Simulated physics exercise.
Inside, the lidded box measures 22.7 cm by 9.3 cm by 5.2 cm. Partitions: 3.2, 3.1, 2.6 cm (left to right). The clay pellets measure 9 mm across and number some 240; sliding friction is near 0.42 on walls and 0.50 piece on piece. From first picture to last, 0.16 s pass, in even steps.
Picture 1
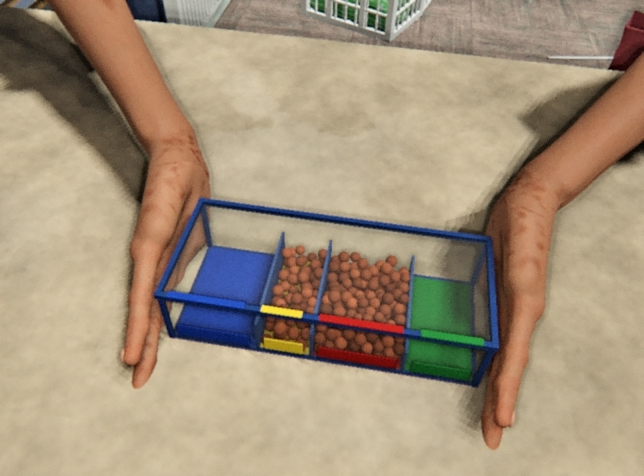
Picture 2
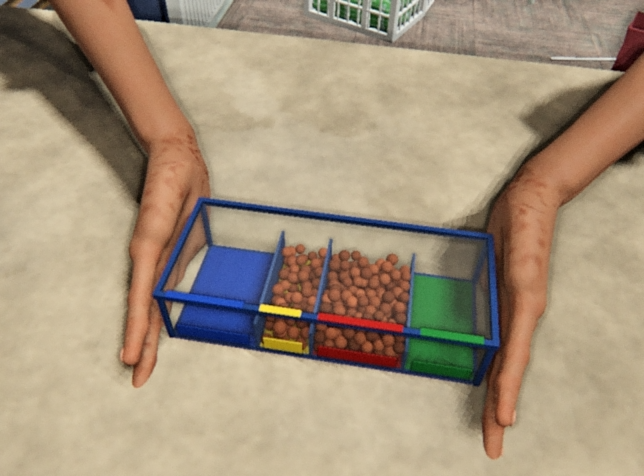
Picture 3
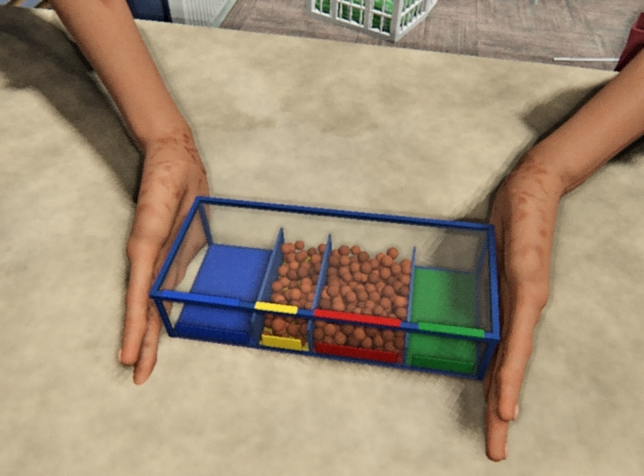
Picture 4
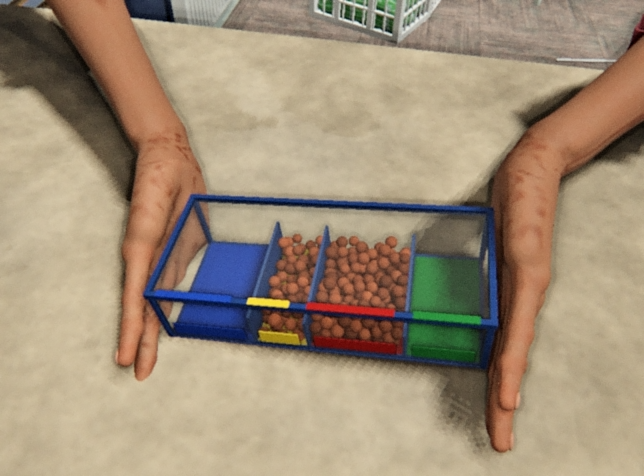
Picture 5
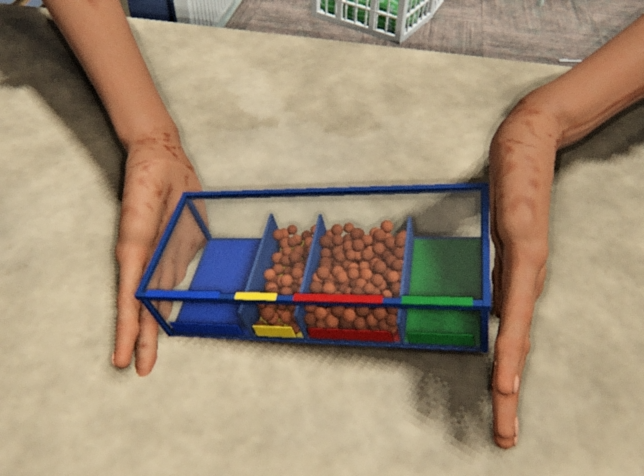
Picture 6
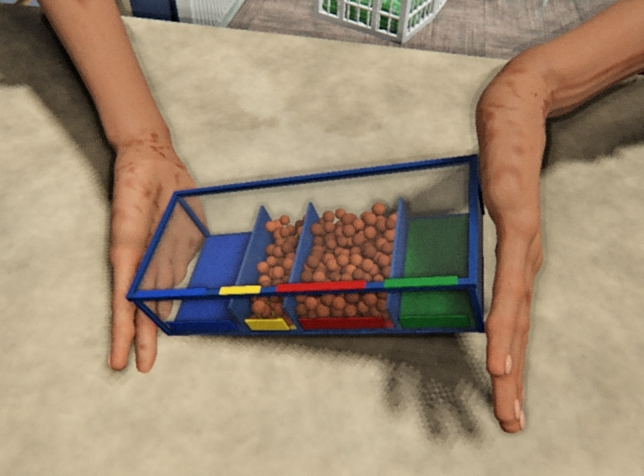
On a pale, mottled tabletop seen from above at an angle, with a grey floor and a white lattice container holding something green beyond its far edge, two hands flank a clear, blue-edged box. Inside, brown pellets fill the yellow-marked and red-marked middle sections between empty blue and green ends. The hands slowly tilt the box, raising its right end, while the pellets stay in their sections and the view barely shifts.
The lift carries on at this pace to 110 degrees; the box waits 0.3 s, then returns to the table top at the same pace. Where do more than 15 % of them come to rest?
Red: Yes, blue: Yes, green: No, yellow: Yes.
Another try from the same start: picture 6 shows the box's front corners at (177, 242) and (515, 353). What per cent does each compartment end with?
Red 25, blue 0, green 70, yellow 0.
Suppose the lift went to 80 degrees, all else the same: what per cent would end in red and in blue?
Red 25, blue 50.
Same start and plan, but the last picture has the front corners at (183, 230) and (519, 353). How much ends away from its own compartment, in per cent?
It would be near 85 per cent.
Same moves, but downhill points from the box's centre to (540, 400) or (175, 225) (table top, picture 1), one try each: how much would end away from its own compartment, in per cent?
About 80 and 50 per cent.
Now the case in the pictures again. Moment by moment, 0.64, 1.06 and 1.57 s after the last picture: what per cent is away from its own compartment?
In turn: 40, 45, 50.
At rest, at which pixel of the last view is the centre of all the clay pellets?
At about (286, 310).
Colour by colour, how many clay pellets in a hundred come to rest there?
Red 30; blue 35; green 0; yellow 35.
Then, 0.64 s after the last picture, tilt 110 degrees; red 40 %, blue 20 %, yellow 40 %.
Then, 1.06 s after the last picture, tilt 64 degrees; red 35 %, blue 35 %, yellow 30 %.
Then, 1.57 s after the last picture, tilt 0 degrees; red 30 %, blue 35 %, yellow 35 %.
In the end, red 30 %, blue 35 %, green 0 %, yellow 35 %.
